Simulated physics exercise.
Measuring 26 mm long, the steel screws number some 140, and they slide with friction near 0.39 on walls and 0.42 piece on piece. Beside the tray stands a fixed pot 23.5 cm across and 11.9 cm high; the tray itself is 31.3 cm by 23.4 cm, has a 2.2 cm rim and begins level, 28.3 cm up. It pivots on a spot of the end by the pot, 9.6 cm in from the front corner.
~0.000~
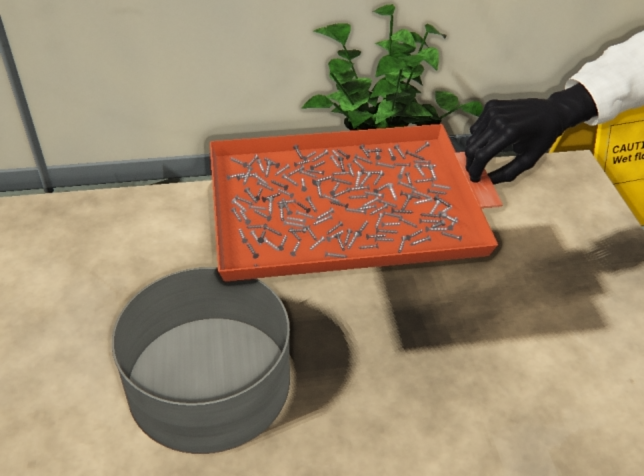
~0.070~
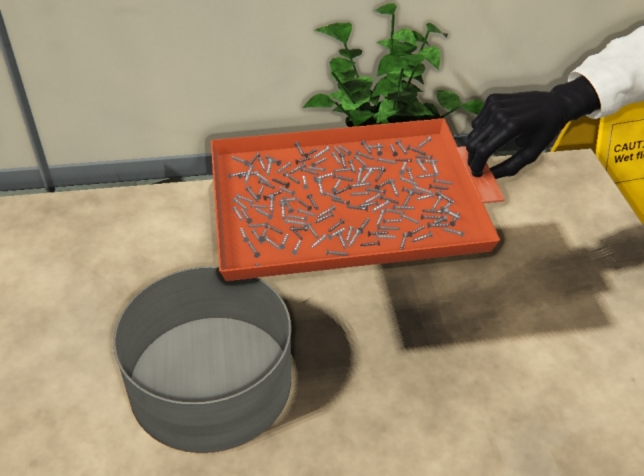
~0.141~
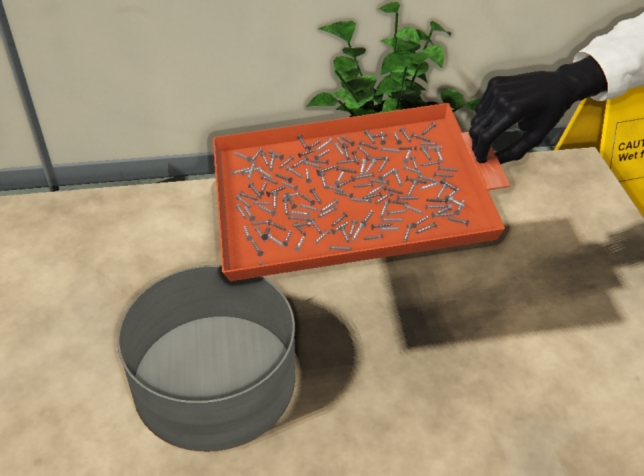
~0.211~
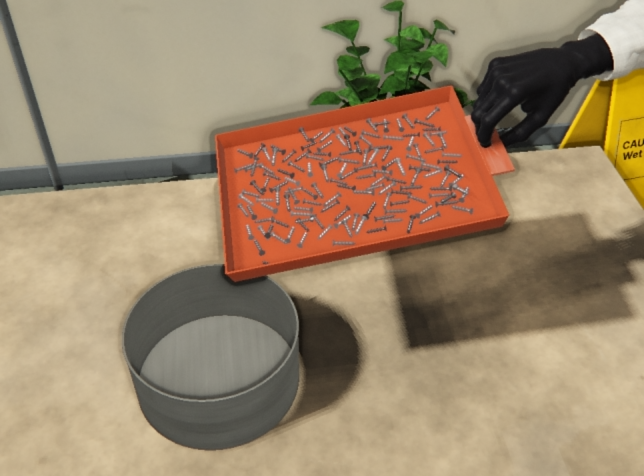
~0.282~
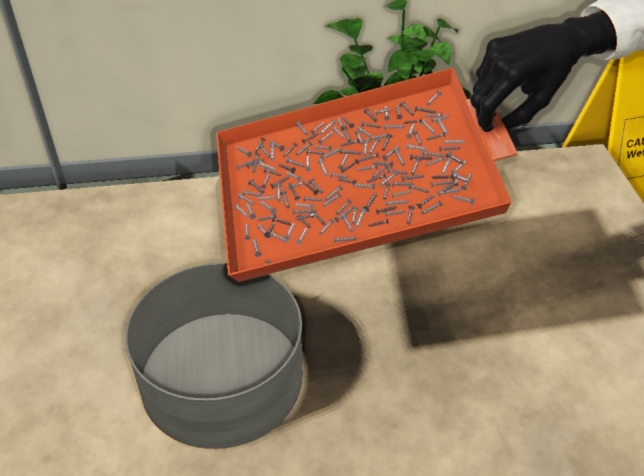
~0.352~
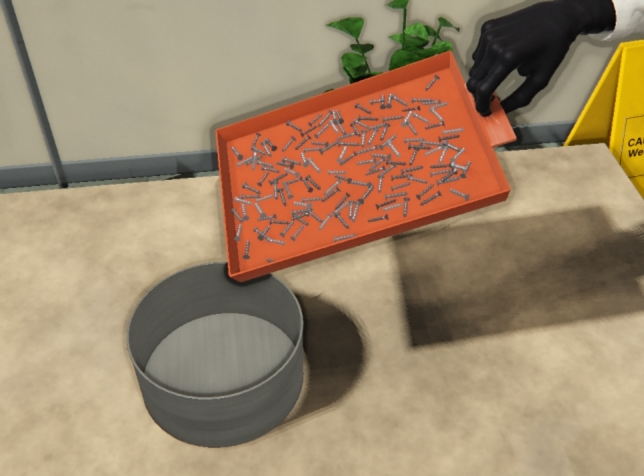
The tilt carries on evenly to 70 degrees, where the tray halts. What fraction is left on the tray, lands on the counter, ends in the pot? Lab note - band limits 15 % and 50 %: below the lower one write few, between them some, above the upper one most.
Tray = most; counter = few; pot = some.
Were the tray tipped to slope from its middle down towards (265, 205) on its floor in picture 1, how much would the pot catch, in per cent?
Estimate: Some 35 per cent.
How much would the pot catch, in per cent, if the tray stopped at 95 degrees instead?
That would be around 100 percent.
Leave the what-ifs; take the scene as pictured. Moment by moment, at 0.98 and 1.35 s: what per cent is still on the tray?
Earlier moment 90, later moment 75.
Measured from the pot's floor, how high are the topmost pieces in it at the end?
About 1.0 cm.
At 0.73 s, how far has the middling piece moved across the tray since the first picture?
10 cm.
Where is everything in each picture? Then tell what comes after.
The first picture shows tray tilt 0 degrees, front corners at (223, 267) and (492, 242); middle of the pieces at (340, 194); pot at (202, 330).
The second picture shows tray tilt 1 degrees, front corners at (225, 267) and (494, 238); middle of the pieces at (342, 191).
The third picture shows tray tilt 5 degrees, front corners at (227, 268) and (499, 226), lowest corner left front; middle of the pieces at (345, 183).
The fourth picture shows tray tilt 10 degrees, front corners at (230, 269) and (503, 213), lowest corner left front; middle of the pieces at (348, 175).
The fifth picture shows tray tilt 14 degrees, front corners at (233, 270) and (505, 200), lowest corner left front; middle of the pieces at (349, 167).
The sixth picture shows tray tilt 19 degrees, front corners at (234, 271) and (504, 187), lowest corner left front; middle of the pieces at (348, 160); pot at (215, 325). The tray's pace is about 65 degrees a second.
After 0.73 s, tilt 44 degrees; the tray holds 100 %, the pot 0 %.
After 0.98 s, tilt 60 degrees; the tray holds 90 %, the pot 0 %.
After 1.35 s, tilt 70 degrees; the tray holds 75 %, the pot 20 %.
By 2.3 s all is still; tray 75 %, counter 0 %, pot 25 %.
